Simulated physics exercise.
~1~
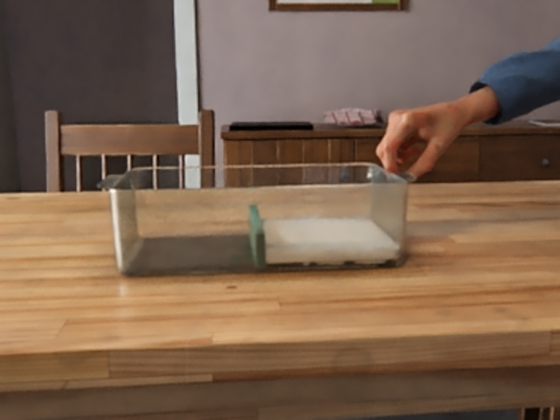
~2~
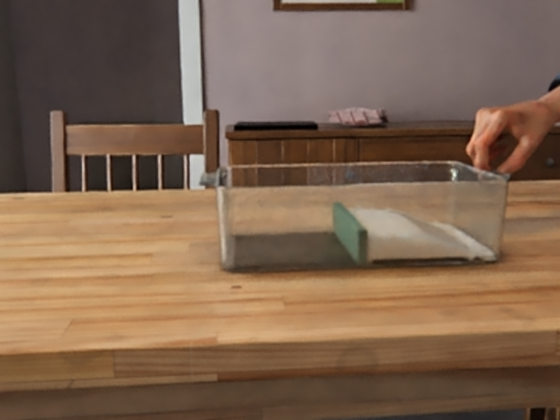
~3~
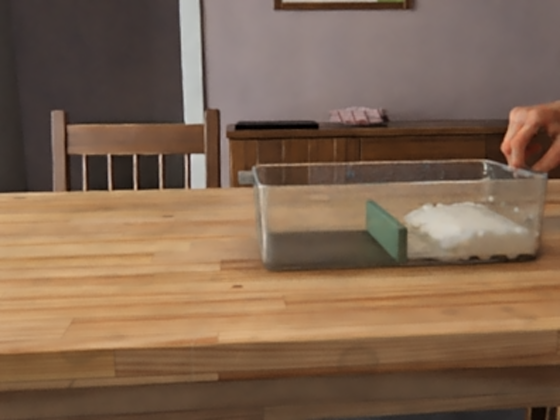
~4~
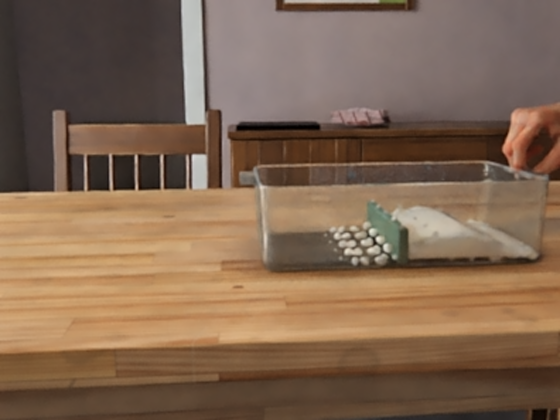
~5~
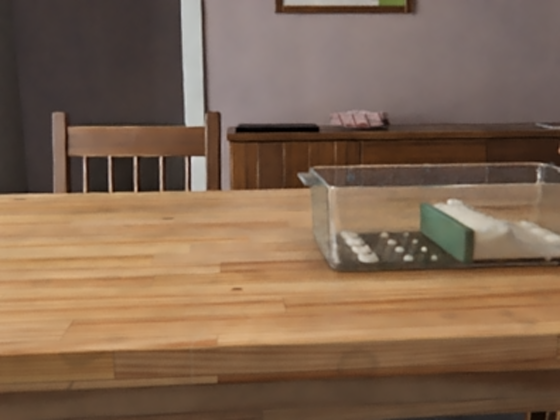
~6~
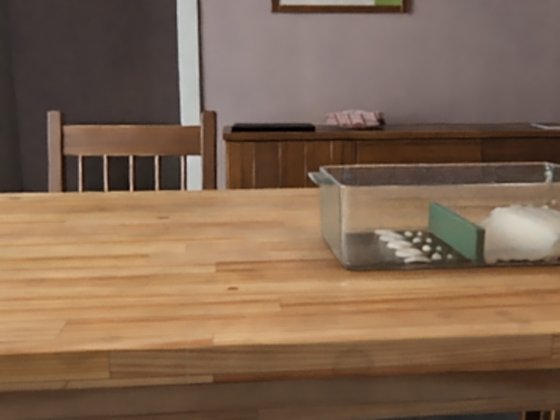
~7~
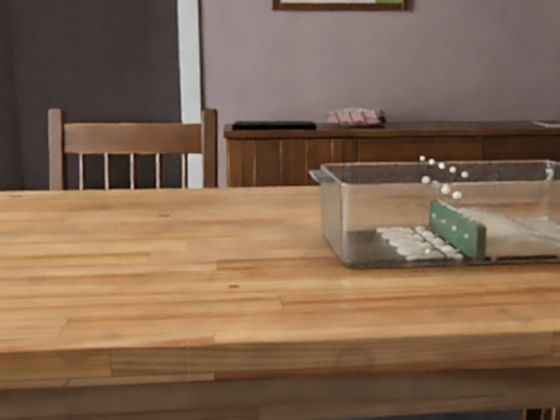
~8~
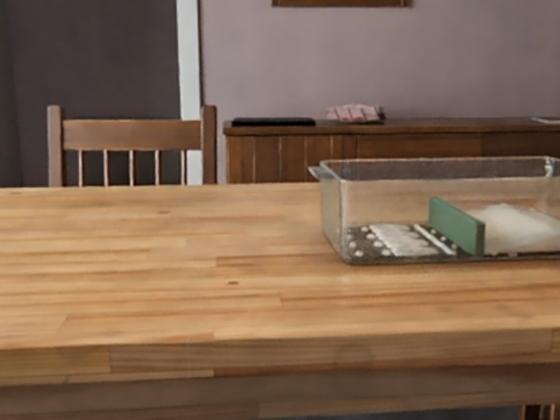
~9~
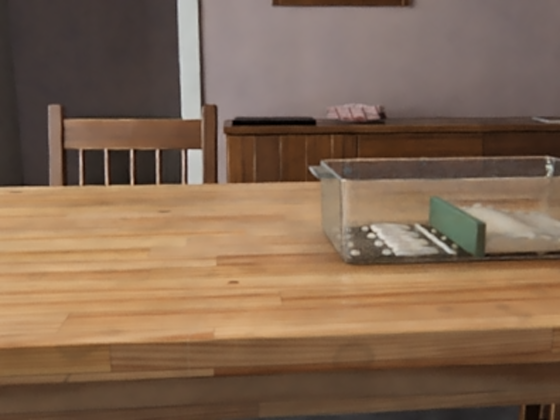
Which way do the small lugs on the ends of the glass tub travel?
They travel to the right, along with the tub as it is drawn across the table.
